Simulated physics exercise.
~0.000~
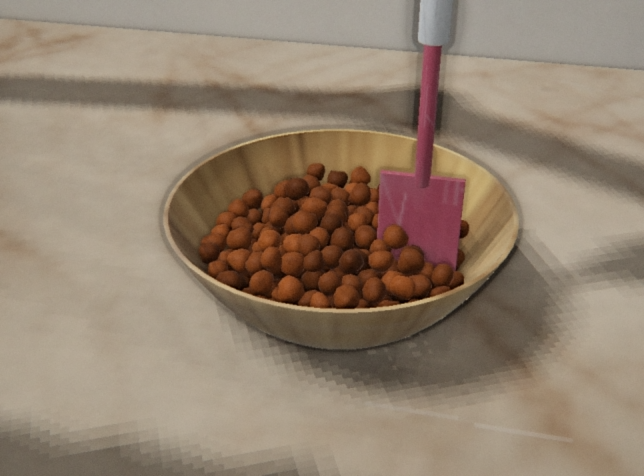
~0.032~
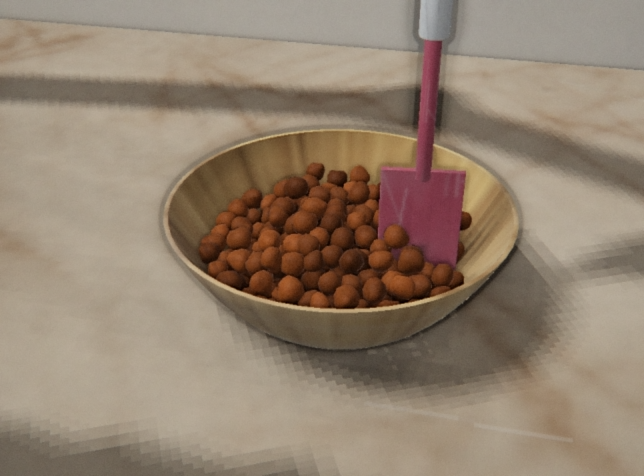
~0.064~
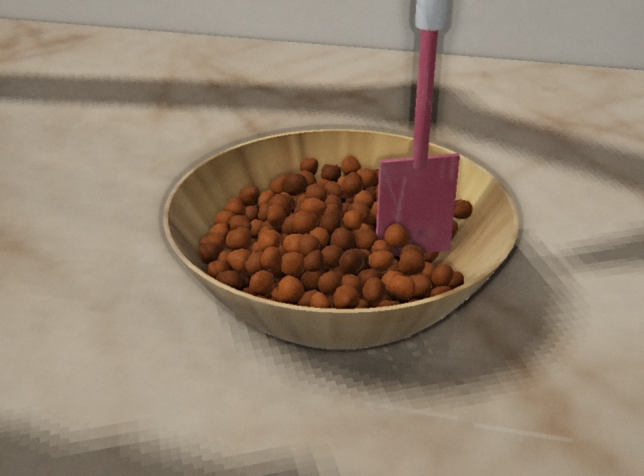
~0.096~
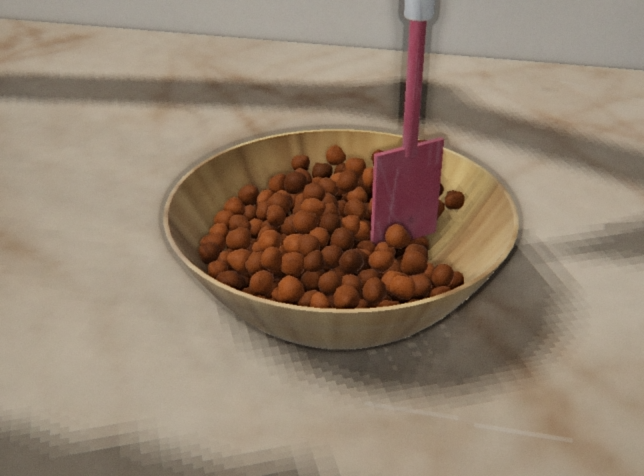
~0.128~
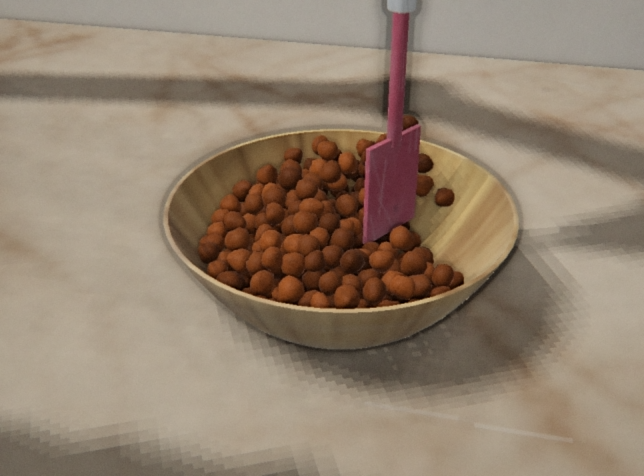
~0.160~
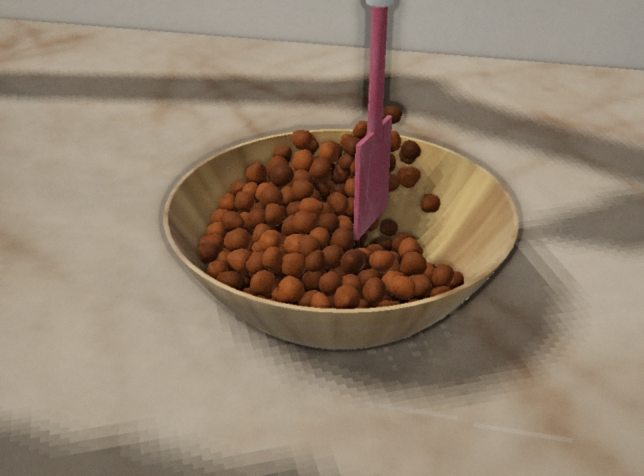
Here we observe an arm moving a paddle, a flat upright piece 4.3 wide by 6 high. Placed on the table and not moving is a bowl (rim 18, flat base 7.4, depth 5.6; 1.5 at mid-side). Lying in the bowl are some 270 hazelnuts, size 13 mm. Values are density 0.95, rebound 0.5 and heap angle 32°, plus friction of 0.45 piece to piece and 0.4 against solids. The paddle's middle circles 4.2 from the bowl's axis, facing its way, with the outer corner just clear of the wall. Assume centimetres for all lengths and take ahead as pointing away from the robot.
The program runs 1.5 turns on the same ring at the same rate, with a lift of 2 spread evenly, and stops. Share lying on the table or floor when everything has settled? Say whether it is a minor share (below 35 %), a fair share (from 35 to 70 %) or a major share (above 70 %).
A minor share.
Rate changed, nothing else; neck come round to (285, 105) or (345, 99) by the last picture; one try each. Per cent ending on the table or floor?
Well, about 45 percent the first time and about 30 percent the second.
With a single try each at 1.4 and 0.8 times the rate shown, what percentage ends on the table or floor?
I'd expect about 35 per cent, then about 15 per cent.
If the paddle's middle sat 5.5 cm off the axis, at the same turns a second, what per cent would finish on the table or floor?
In that case some 10 %.
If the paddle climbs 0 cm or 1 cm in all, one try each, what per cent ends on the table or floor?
35 % and 30 %.
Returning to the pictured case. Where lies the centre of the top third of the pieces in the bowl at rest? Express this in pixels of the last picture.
At about (330, 225).
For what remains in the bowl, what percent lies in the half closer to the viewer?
Around 50 percent of it.
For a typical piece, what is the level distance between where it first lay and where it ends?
About 7 centimetres.
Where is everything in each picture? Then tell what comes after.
In the first picture, the paddle neck at (425, 149), 0° round; upper third of the load around (327, 236), from x 210 to 455, top at y 170; 268 in the bowl.
In the second picture, the paddle neck at (426, 143), 7° round; upper third of the load around (328, 228), from x 210 to 460, top at y 170.
In the third picture, the paddle neck at (422, 131), 24° round; upper third of the load around (331, 214), from x 210 to 460, top at y 165.
In the fourth picture, the paddle neck at (412, 120), 41° round; upper third of the load around (329, 206), from x 210 to 455, top at y 150.
In the fifth picture, the paddle neck at (396, 111), 58° round; upper third of the load around (325, 195), from x 210 to 450, top at y 125.
In the sixth picture, the paddle neck at (376, 105), 76° round; upper third of the load around (312, 191), from x 210 to 450, top at y 115; 267 in the bowl, 1 in flight or on the tool.
After 0.50 s, 257° round, highest piece 8 above the table; 231 in the bowl, 28 on the table or floor, 9 in flight or on the tool.
After 0.83 s, 78° round, highest piece 7 above the table; 214 in the bowl, 51 on the table or floor, 3 in flight or on the tool.
After 1.20 s, 180° round, highest piece 5 above the table; 212 in the bowl, 56 on the table or floor.
After 1.90 s, 180° round, highest piece 5 above the table; 212 in the bowl, 56 on the table or floor.
In the end, 212 in the bowl, 56 on the table or floor. That is 21 % on the table or floor.
